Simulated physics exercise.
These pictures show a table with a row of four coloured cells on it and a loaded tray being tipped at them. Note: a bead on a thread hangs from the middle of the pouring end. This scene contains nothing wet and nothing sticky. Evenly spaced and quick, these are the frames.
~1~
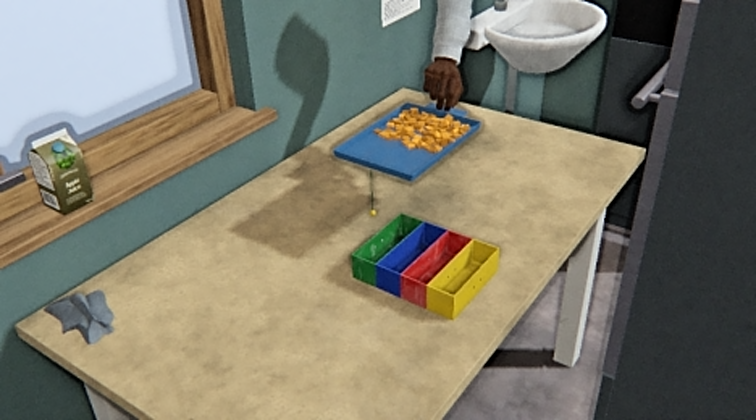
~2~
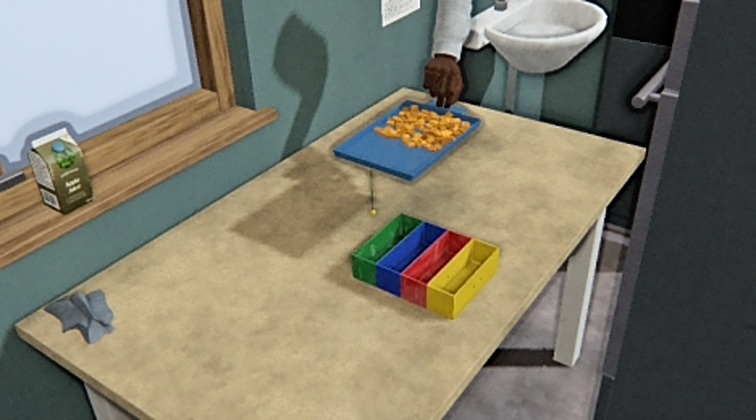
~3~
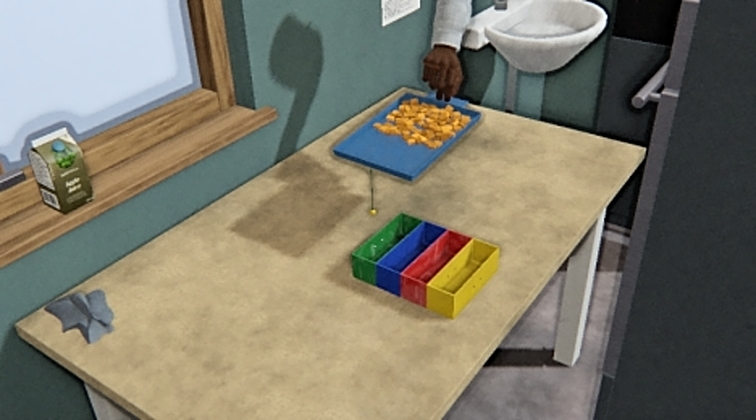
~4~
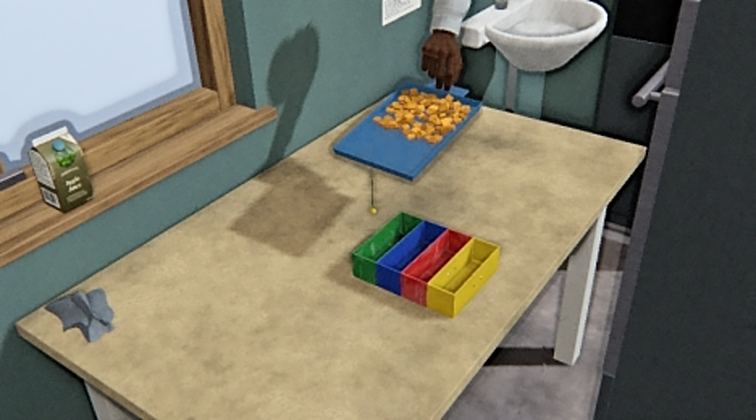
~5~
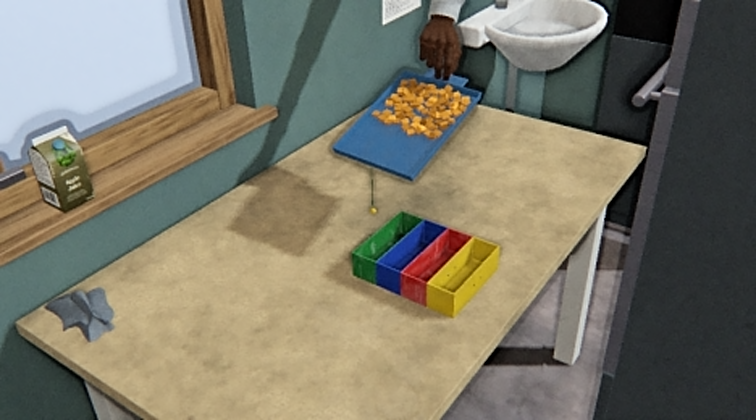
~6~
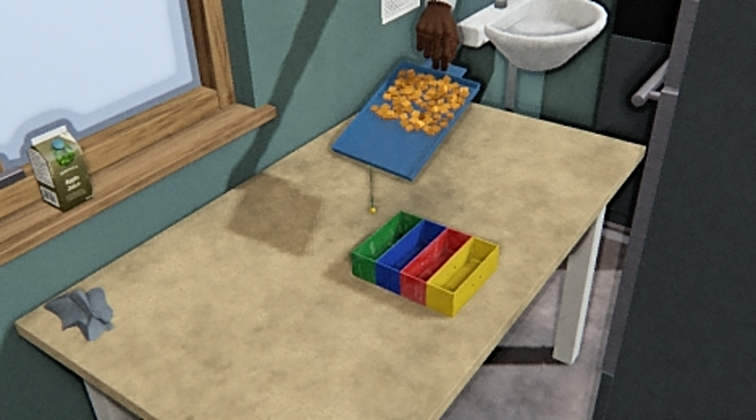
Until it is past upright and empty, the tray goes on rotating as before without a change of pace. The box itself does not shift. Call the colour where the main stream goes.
I call green.
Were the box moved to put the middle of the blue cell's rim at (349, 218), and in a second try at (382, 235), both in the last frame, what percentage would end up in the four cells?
Close to 80 in a hundred, followed by close to 80 in a hundred.
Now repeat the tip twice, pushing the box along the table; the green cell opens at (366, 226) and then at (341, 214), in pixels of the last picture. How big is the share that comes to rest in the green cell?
20% for the first placement, 10% for the second.
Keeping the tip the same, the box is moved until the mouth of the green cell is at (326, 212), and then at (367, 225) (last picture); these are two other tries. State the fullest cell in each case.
First: The yellow one. Second: The cell in blue.
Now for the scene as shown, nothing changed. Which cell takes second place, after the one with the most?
That's that blue cell.
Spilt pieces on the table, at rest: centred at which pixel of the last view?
The middle is around (339, 259).
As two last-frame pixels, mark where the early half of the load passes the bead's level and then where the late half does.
It passes near (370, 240) first and then near (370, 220).
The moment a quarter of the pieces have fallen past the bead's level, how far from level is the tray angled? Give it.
I'd say close to 75 degrees.
Soon after the last picture, tray tipped steeply; most on the tray; about a quarter falling or outside the box.
A little later, tray tipped past a quarter turn; about a third on the tray; about a quarter in the green cell; a small part in the blue cell; about a quarter falling or outside the box.
Later still, tray tipped past a quarter turn; about a third in the green cell; about a quarter in the blue cell; about half falling or outside the box.
At rest, tray tipped past a quarter turn; about a third in the green cell; about a quarter in the blue cell; none in the yellow cell; none in the red cell; about half outside the box.
